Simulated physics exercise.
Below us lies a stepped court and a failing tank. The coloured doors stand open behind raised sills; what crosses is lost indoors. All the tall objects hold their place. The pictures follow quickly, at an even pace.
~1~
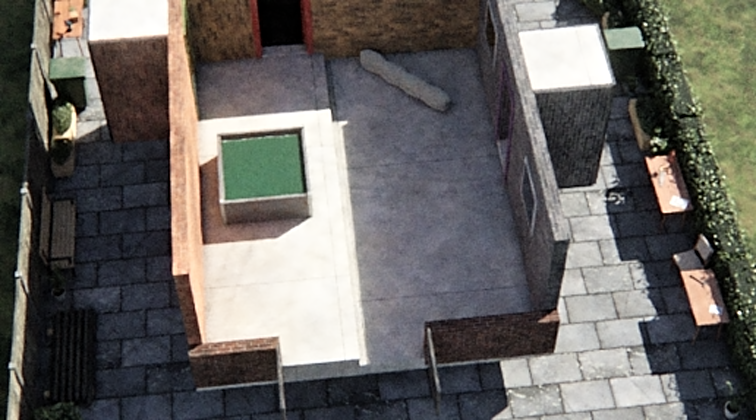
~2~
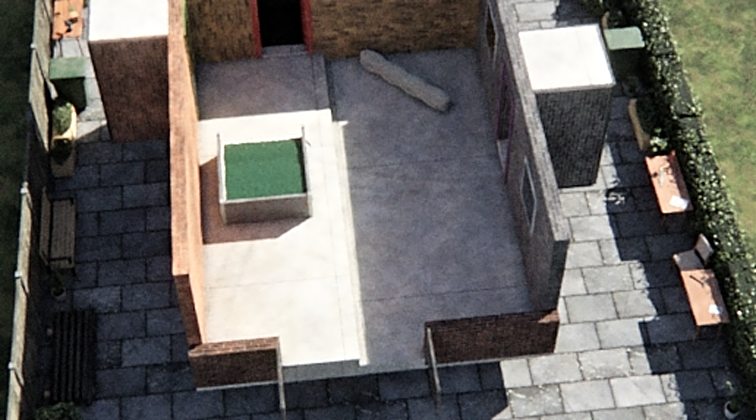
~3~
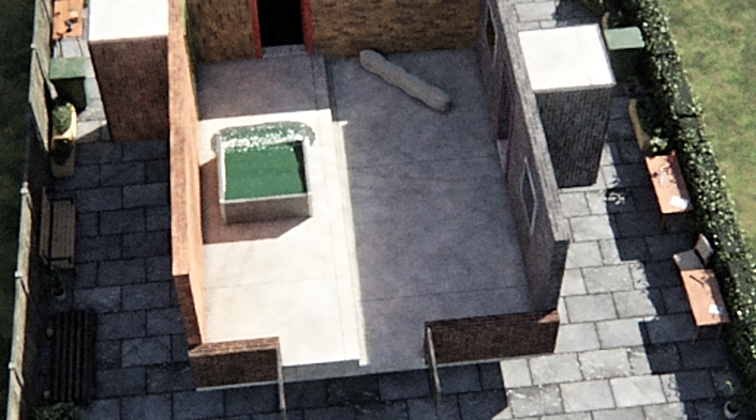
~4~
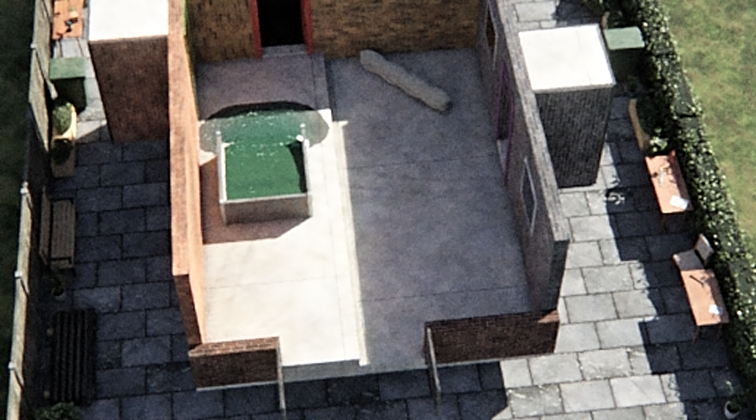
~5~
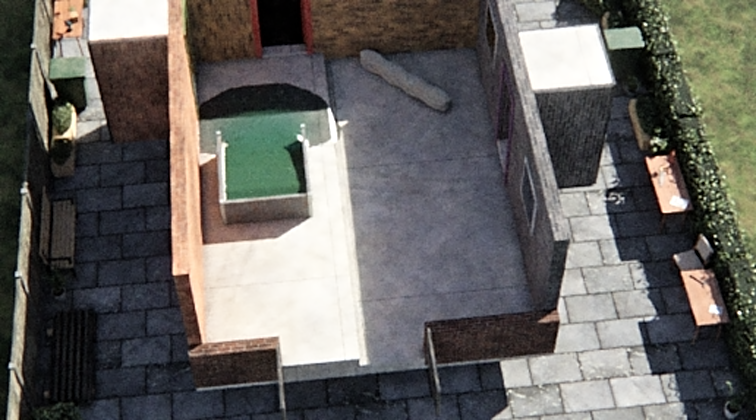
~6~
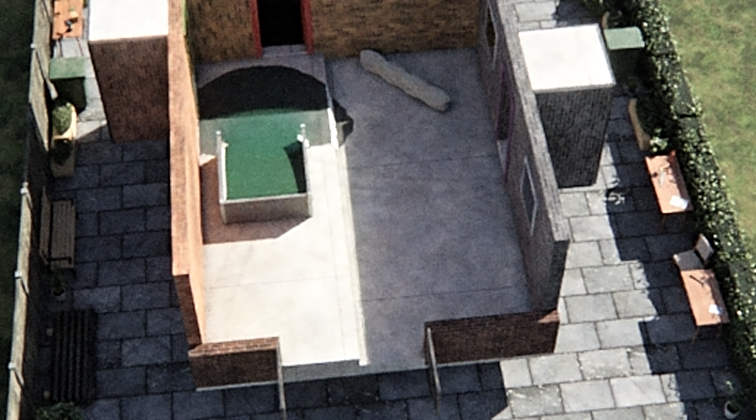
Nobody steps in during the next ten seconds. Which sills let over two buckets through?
In the end: The red door floods; the green door holds within the limit; the purple door holds within the limit.
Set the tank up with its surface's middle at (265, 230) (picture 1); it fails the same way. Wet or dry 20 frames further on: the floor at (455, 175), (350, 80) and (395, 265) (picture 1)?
One after the other: Clear, flooded, dry.
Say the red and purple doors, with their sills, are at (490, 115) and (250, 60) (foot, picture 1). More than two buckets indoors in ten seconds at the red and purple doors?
Then: The red one is under, the purple one takes more.
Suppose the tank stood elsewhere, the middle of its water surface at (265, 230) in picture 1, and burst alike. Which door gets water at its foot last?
The door marked purple.
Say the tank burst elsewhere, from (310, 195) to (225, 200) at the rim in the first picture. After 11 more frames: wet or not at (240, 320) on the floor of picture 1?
Answer: Flooded.
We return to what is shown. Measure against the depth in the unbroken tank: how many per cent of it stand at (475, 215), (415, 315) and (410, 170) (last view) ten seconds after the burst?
In turn 6, 10 and 4 in a hundred.
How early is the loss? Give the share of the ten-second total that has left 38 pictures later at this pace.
I make it 90 per cent.
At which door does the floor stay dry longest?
That is the one in purple.
A moment on, water covers 20 % of the floor; the red door over two buckets in, the green door wet at the sill, nothing in, the purple door not reached.
Next, water covers 20 % of the floor; the red door far over two buckets in, the green door wet at the sill, nothing in, the purple door not reached.
Then, water covers 25 % of the floor; the red door far over two buckets in, the green door under two buckets in, the purple door not reached.
Later, water covers 55 % of the floor; the red door far over two buckets in, the green door under two buckets in, the purple door wet at the sill, nothing in.
In the end, water covers 70 % of the floor; the red door far over two buckets in, the green door under two buckets in, the purple door wet at the sill, nothing in.
